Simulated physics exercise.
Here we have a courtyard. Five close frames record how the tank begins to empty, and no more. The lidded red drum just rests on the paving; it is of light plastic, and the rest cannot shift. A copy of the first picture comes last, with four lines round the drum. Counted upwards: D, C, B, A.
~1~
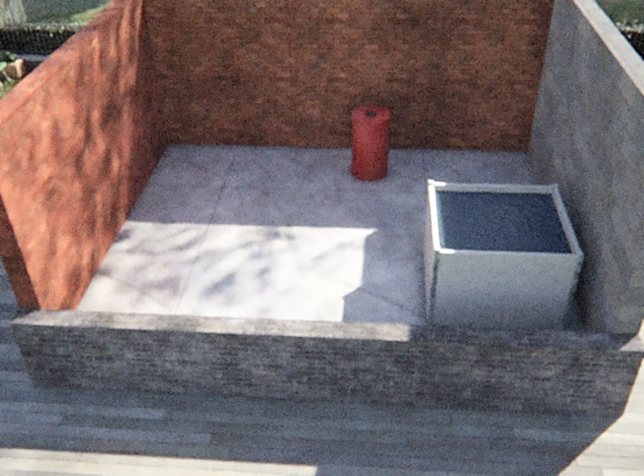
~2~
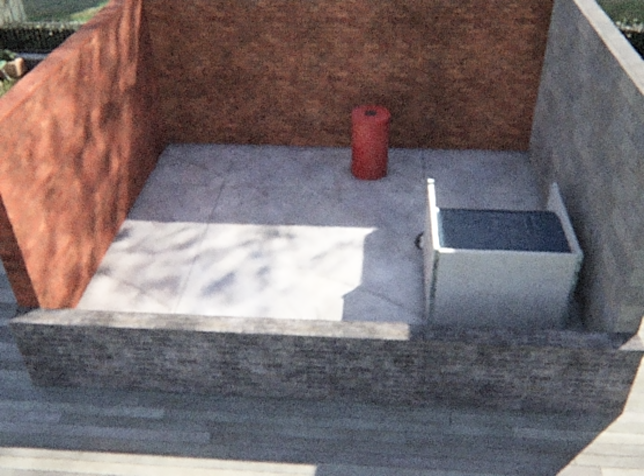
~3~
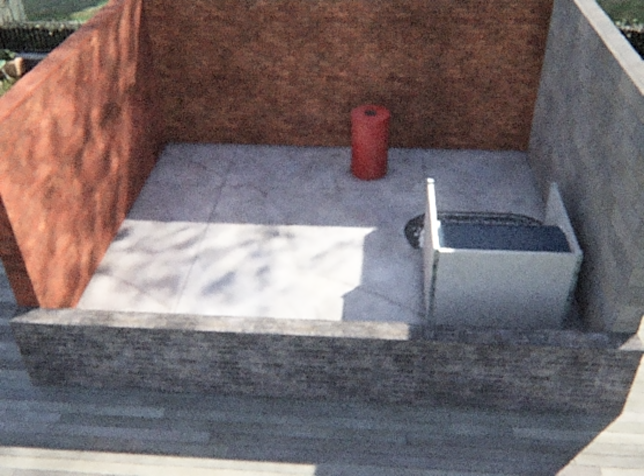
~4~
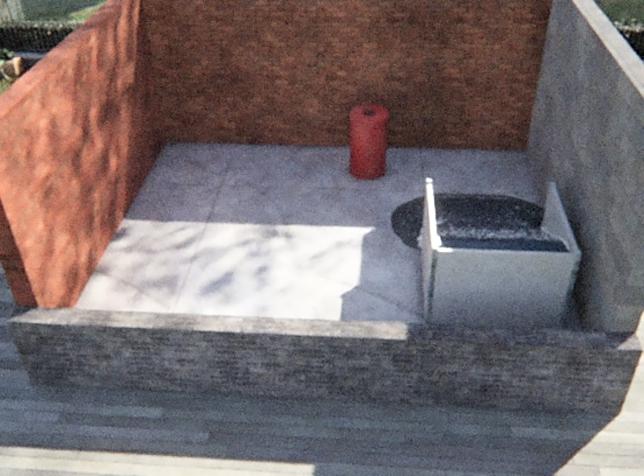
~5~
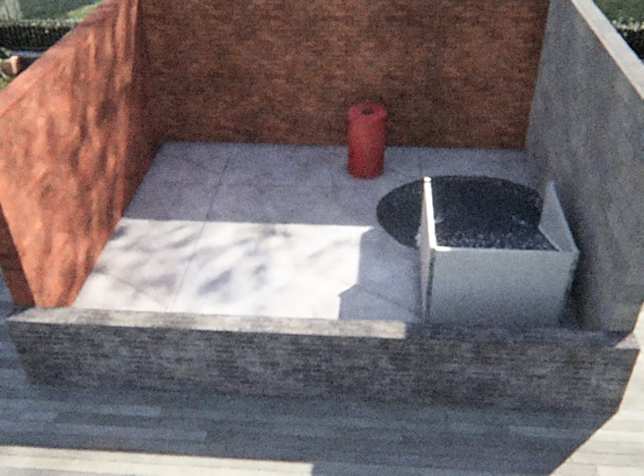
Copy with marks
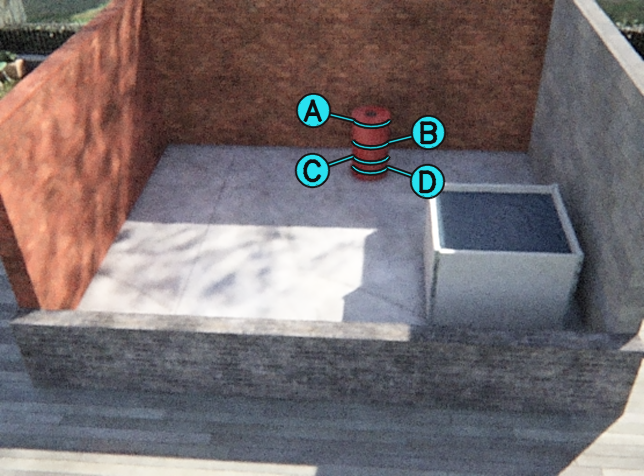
Dark water poured out the back of a pale, open-topped tank in a brick-walled courtyard, then spread in a widening round pool across the paved ground behind it, toward a red drum.
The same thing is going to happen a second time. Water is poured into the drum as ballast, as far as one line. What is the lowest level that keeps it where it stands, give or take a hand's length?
B.
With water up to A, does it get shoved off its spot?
No, that is safe.
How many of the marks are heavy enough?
Two of the four.
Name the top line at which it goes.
Here it is line C.
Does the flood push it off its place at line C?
Yes, that goes wrong.
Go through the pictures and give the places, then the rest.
Lid of the red drum at (371, 114); tank full, its middle at (499, 223).
Water covers 3 % of the ground, mostly out of sight from here.
Water covers 6 % of the ground, mostly out of sight from here.
Water covers 10 % of the ground and is seen nearest the drum at (412, 203).
Lid of the red drum at (367, 112); water covers 14 % of the ground and is seen nearest the drum at (397, 192).
On the marked copy, A at (371, 126); B at (370, 147); C at (370, 163); D at (370, 173); from the bottom up D, C, B, A.
If A is chosen, it does not move.
If B is chosen, it does not move.
If C is chosen, it is pushed about half its own width away.
If D is chosen, it is pushed about 4 times its own width away.
